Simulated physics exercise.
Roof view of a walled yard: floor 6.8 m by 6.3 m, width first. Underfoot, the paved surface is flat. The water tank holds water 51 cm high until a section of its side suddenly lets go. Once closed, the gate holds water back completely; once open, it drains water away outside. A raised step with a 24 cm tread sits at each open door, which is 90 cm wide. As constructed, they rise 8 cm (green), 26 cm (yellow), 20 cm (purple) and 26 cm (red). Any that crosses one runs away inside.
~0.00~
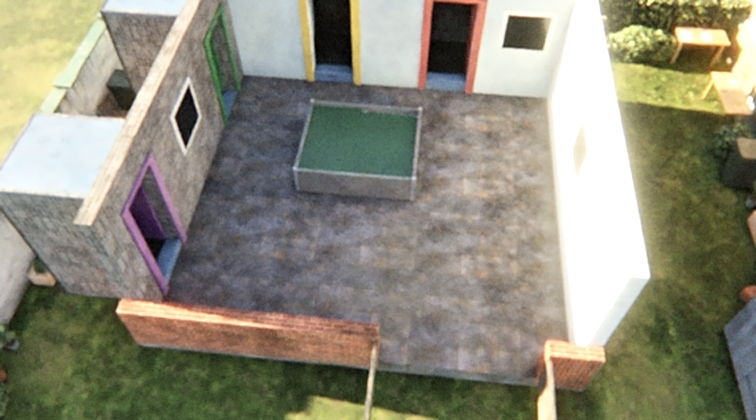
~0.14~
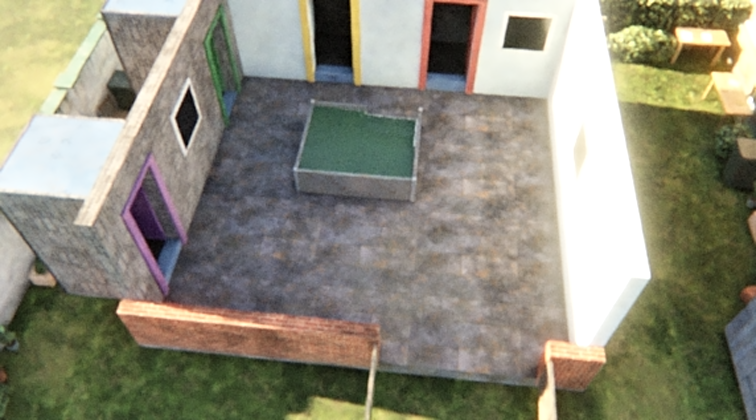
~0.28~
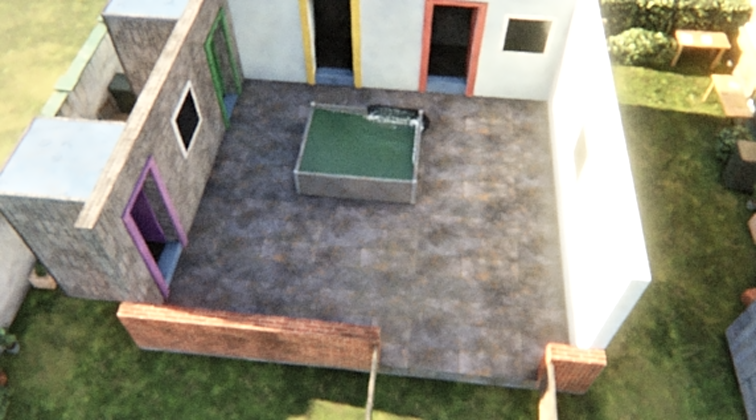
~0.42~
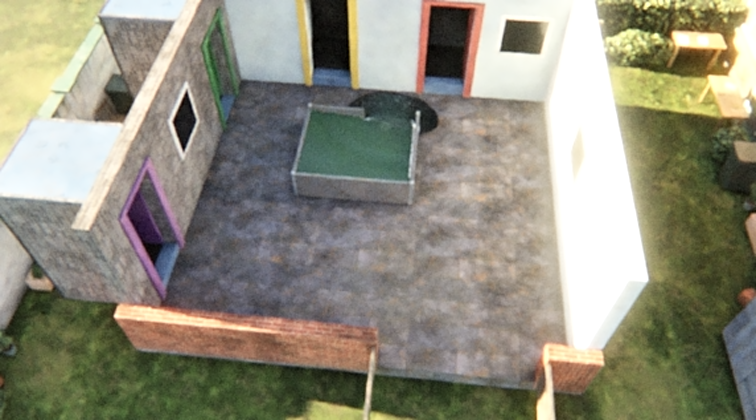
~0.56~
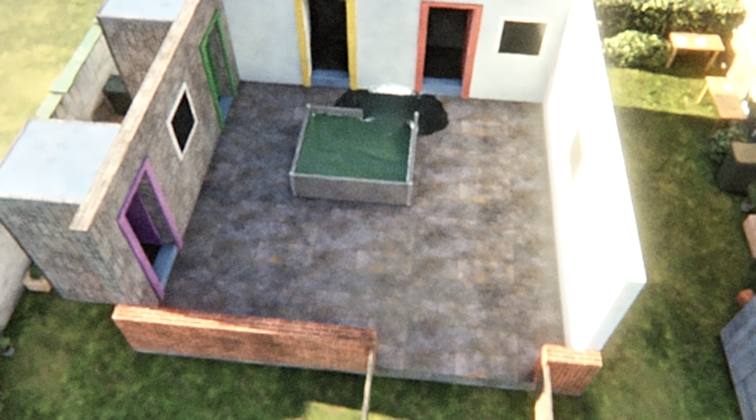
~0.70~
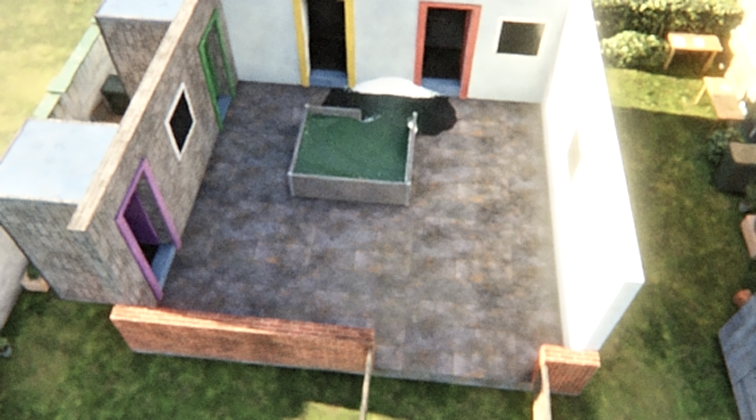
Dark water pouring from the far side of a tank and spreading over a walled yard's paving to the red doorway.
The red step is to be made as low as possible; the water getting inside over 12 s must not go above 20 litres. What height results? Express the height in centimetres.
It would have to be roughly 20 cm high.
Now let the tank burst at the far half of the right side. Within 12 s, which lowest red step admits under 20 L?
It should stand roughly 7.5 cm high.
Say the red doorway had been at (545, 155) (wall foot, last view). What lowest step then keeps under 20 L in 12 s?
Around 10.0 cm would do it.
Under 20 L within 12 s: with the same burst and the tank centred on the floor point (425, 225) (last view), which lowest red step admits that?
Then it needs to be around 17 cm high.
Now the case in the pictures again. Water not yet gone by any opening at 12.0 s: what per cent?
Remaining share: Around 82 %.
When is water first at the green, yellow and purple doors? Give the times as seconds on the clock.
For green it's 2.2 s, for yellow 0.8 s, and for purple 4.5 s.
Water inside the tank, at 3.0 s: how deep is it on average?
Mean depth: Approx. 25 cm.
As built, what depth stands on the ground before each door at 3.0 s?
At the green door the depth is 16 cm, at yellow 10 cm, at purple 0 cm and at red 18 cm.
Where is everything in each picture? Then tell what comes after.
The first picture shows still water, 51 cm deep, in the water tank at (360, 141); the red door at (450, 54) is dry.
In the second picture, the front is at a hidden place, 0.3 m from the gap on the far side; 0.2 m2 of floor is wet, 51 cm left at the back.
In the third picture, the gap is on the far side, the front 0.7 m out at (376, 108); the back of the water tank holds 51 cm.
In the fourth picture, the gap is on the far side, the front 1.2 m out at (379, 94); the back of the water tank holds 51 cm.
In the fifth picture, water pours out on the far side and has run 1.3 m, to (356, 90); about 7 cm deep outside, 51 cm at the back.
In the sixth picture, the gap is on the far side, the front 1.5 m out at (339, 89); the back of the water tank holds 47 cm; water is at the red door at (444, 59).
After 1.4 s water covers 10 % of the floor, deepest (37 cm) near (397, 97); 24 cm at the red door, 0 litres in over its 26 cm step.
After 3.0 s water covers 30 % of the floor, deepest (26 cm) near (528, 113); 18 cm at the red door, 2 litres in over its 26 cm step.
After 12.0 s water covers 95 % of the floor, deepest (6 cm) near (389, 96); 5 cm at the red door, 3 litres in over its 26 cm step.
At the red door as built, the water arrived by 0.7 s and peaked near 26 cm at 1.8 s.
With a step of 16 cm, 42 litres would have come in within the 12 s; with 21.5 cm, 12 litres. So under 20 litres takes about 20 cm.
